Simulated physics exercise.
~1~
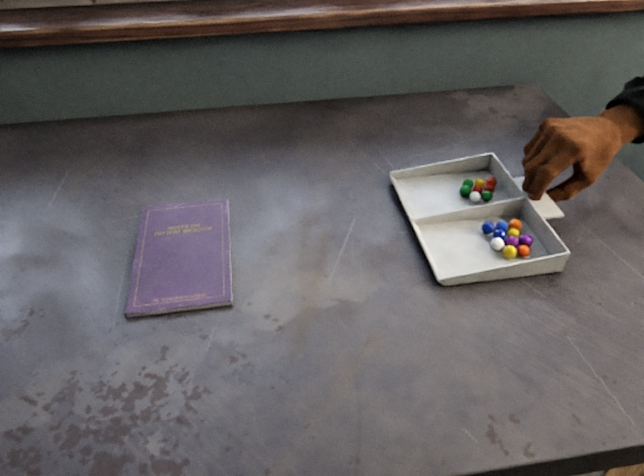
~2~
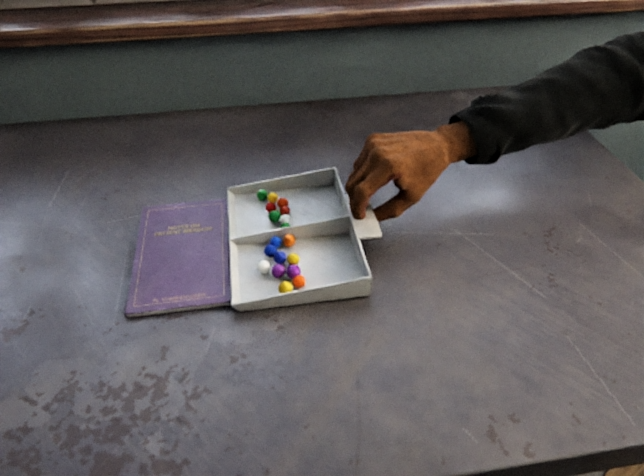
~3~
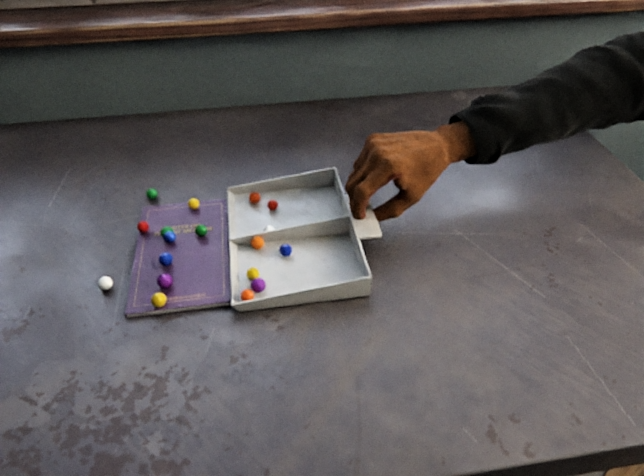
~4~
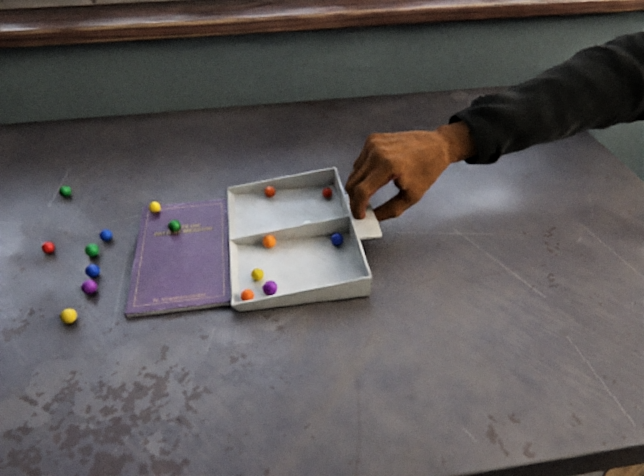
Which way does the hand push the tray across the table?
The hand pushes the tray to the left, up to the thin purple book.
